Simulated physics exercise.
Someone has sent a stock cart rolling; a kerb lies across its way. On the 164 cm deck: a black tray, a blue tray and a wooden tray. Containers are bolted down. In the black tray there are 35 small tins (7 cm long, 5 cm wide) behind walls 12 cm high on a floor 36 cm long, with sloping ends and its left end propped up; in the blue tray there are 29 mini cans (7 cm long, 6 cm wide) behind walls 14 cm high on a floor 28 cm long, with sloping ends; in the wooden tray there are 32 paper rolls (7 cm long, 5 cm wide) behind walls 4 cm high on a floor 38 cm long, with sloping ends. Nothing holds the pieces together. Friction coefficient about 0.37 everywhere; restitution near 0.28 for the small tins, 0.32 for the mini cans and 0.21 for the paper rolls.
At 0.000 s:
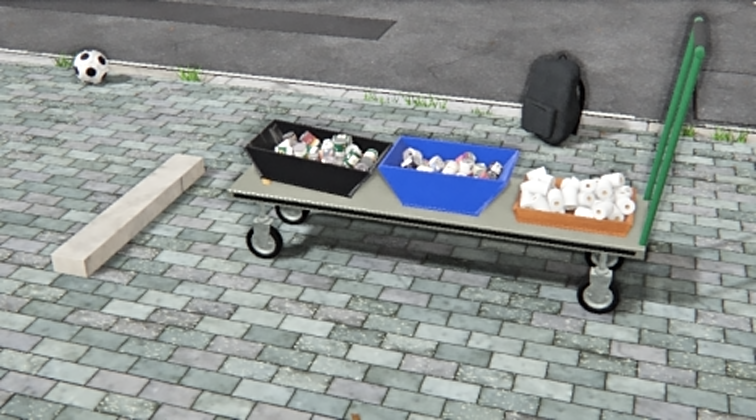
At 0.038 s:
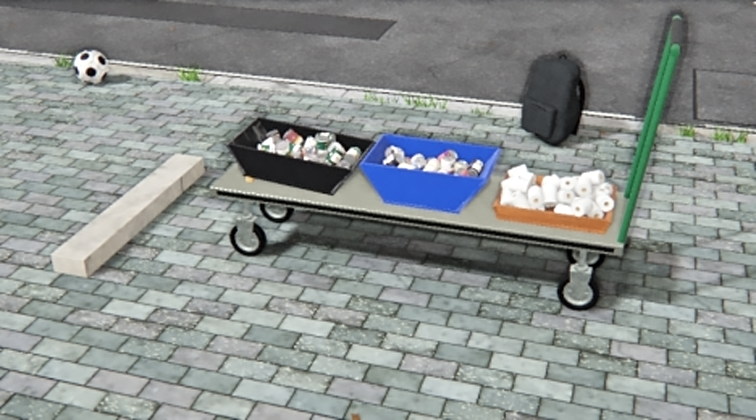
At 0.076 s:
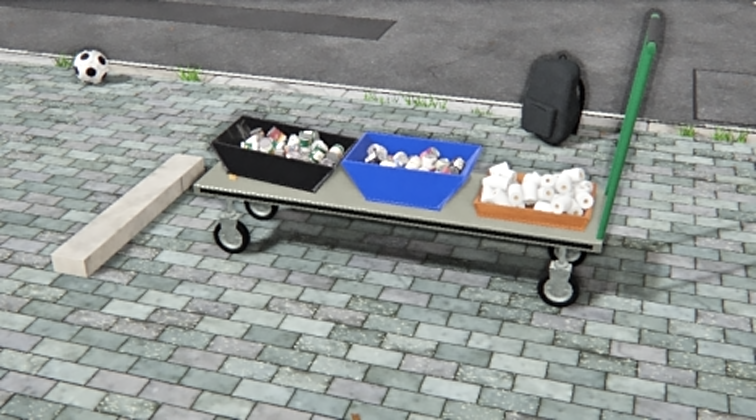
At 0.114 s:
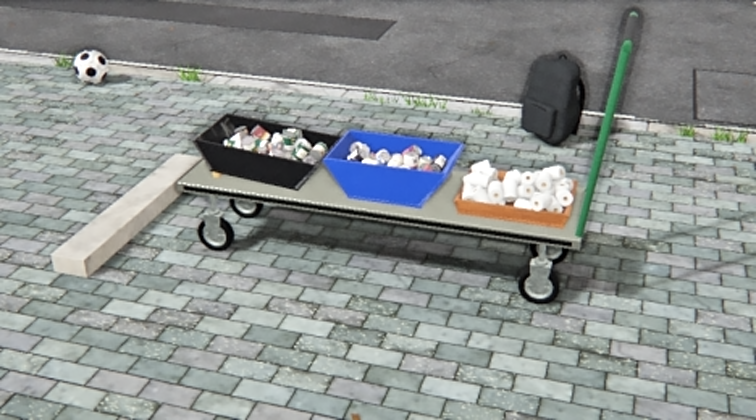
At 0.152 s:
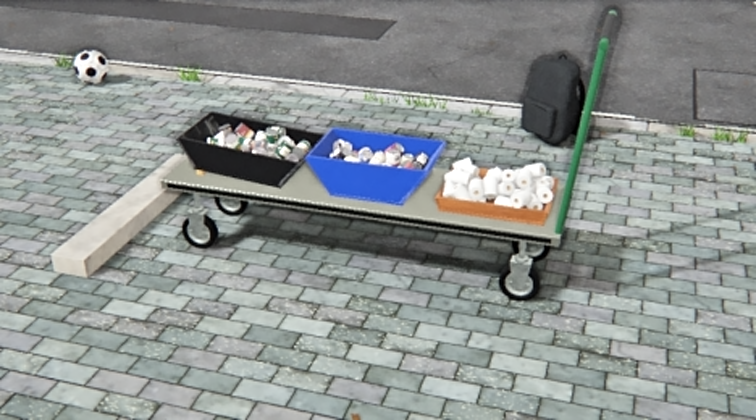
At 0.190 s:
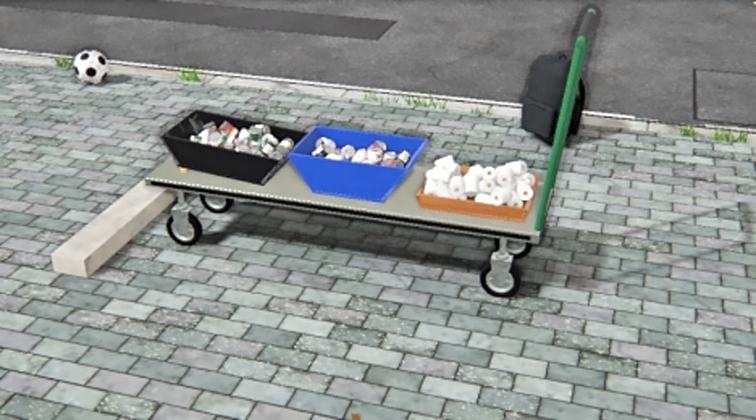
On grey-green brick paving beside an asphalt road, seen from above at an angle by a still camera, a flat cart with a green handle carries a black tray and a blue tray of small cans and a wooden tray of white rolls. A pale kerb lies at left, with a football and dark backpack behind. The cart rolls steadily left towards the kerb, its handle passing before the backpack, the trays riding along.
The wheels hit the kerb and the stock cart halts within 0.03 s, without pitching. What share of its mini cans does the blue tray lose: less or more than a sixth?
Out of the blue tray go fewer than one in six of the mini cans.
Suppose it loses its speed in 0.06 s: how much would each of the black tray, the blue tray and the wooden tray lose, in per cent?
In that case black tray 0, blue tray 0, wooden tray 30 per cent.
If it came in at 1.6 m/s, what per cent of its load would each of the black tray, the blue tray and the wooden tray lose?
In that case black tray 0, blue tray 0, wooden tray 20 per cent.
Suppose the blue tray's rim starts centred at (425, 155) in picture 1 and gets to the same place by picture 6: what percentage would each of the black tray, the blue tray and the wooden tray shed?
In that case black tray 0, blue tray 0, wooden tray 20 per cent.
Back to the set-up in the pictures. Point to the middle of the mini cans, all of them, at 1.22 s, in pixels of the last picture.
Near (311, 164).
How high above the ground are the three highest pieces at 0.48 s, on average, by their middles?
Some 56 cm up.
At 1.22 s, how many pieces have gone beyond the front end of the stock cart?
Some 0 pieces.
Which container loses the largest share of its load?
It is the wooden tray.
After 0.26 s, contact.
After 0.36 s, 0 of 35 out of the black tray, 0 of 29 out of the blue tray and 3 of 32 out of the wooden tray.
After 0.48 s, 0 of 35 out of the black tray, 0 of 29 out of the blue tray and 7 of 32 out of the wooden tray.
After 0.71 s, 1 of 35 out of the black tray, 1 of 29 out of the blue tray and 10 of 32 out of the wooden tray.
Outcome (at 1.22 s), 1 of 35 out of the black tray, 1 of 29 out of the blue tray and 12 of 32 out of the wooden tray. Asked share, 1 of 29, 3 per cent.
